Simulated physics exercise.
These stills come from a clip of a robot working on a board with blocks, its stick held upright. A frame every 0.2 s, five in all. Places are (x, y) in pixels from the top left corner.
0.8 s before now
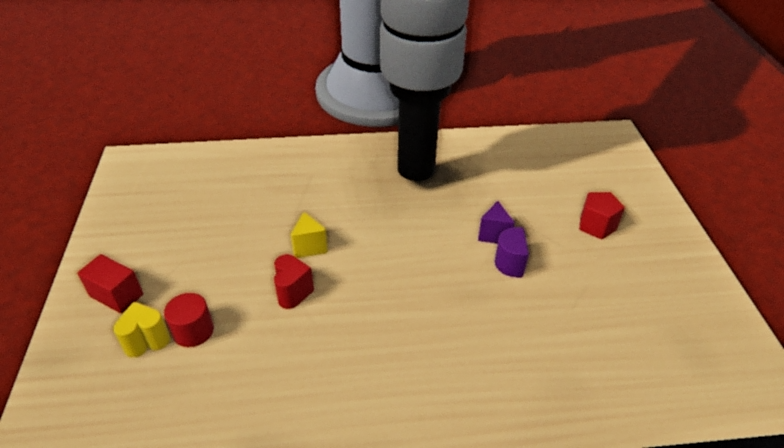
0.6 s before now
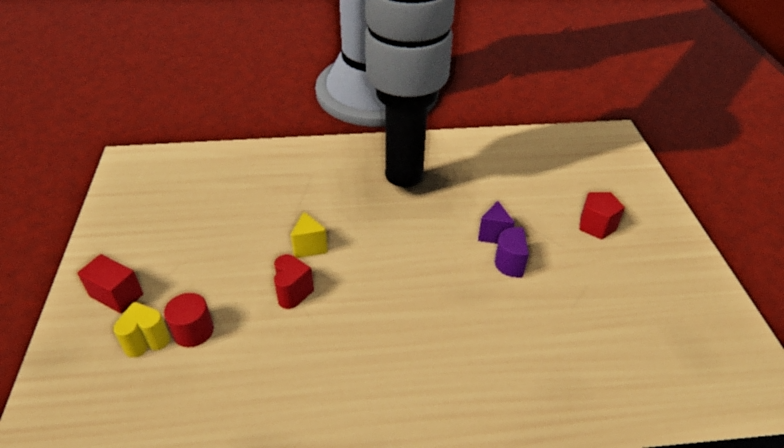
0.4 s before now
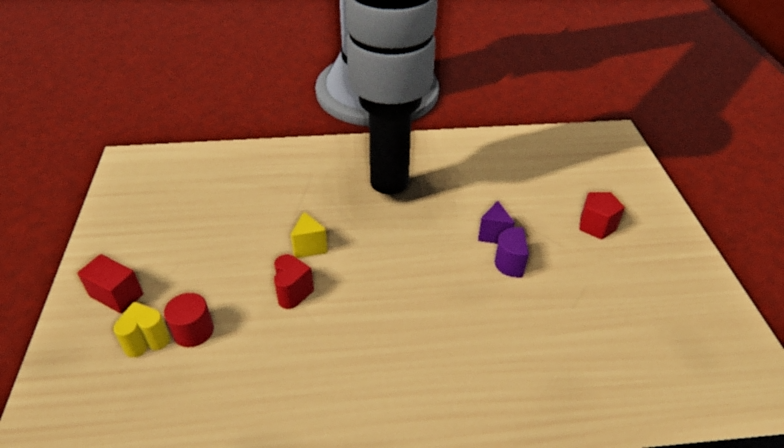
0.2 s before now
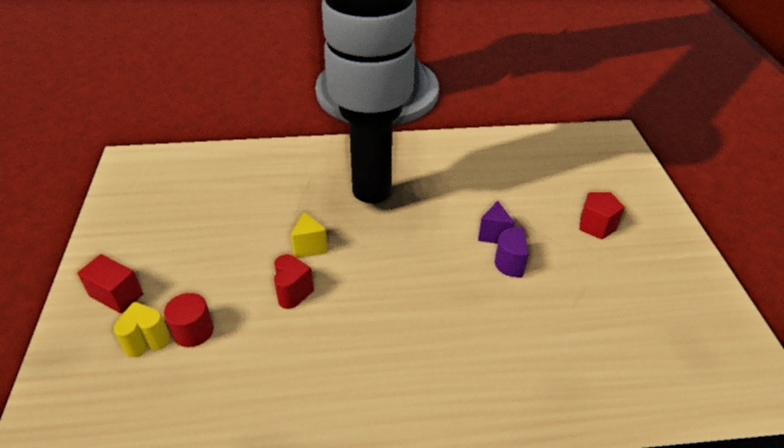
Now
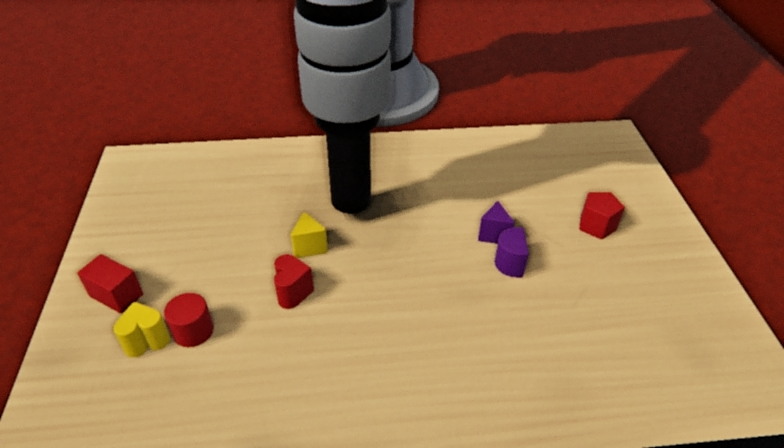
On a wooden board, a robot arm's black stick moves left toward still, colourful blocks.
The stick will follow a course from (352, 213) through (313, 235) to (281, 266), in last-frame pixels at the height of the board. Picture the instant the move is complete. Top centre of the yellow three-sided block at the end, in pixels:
My prediction: (265, 267).
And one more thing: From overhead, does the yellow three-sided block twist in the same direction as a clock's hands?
Final answer: No.
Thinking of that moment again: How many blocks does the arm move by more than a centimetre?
The push will move two blocks.
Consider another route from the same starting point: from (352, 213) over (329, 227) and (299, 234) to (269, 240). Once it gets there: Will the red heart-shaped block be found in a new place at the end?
No, that is not what happens.
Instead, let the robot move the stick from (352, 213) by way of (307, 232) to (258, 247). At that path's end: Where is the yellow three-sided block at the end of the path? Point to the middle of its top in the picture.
I'd place it at (289, 238), taking the centre of its top.
What follows on the original path. Halfway along, stick (311, 223); yellow three-sided block (300, 234), turned 35° anticlockwise.
At the end, stick (279, 253); red heart-shaped block (276, 289), turned 70° anticlockwise; yellow three-sided block (265, 267), turned 35° anticlockwise.
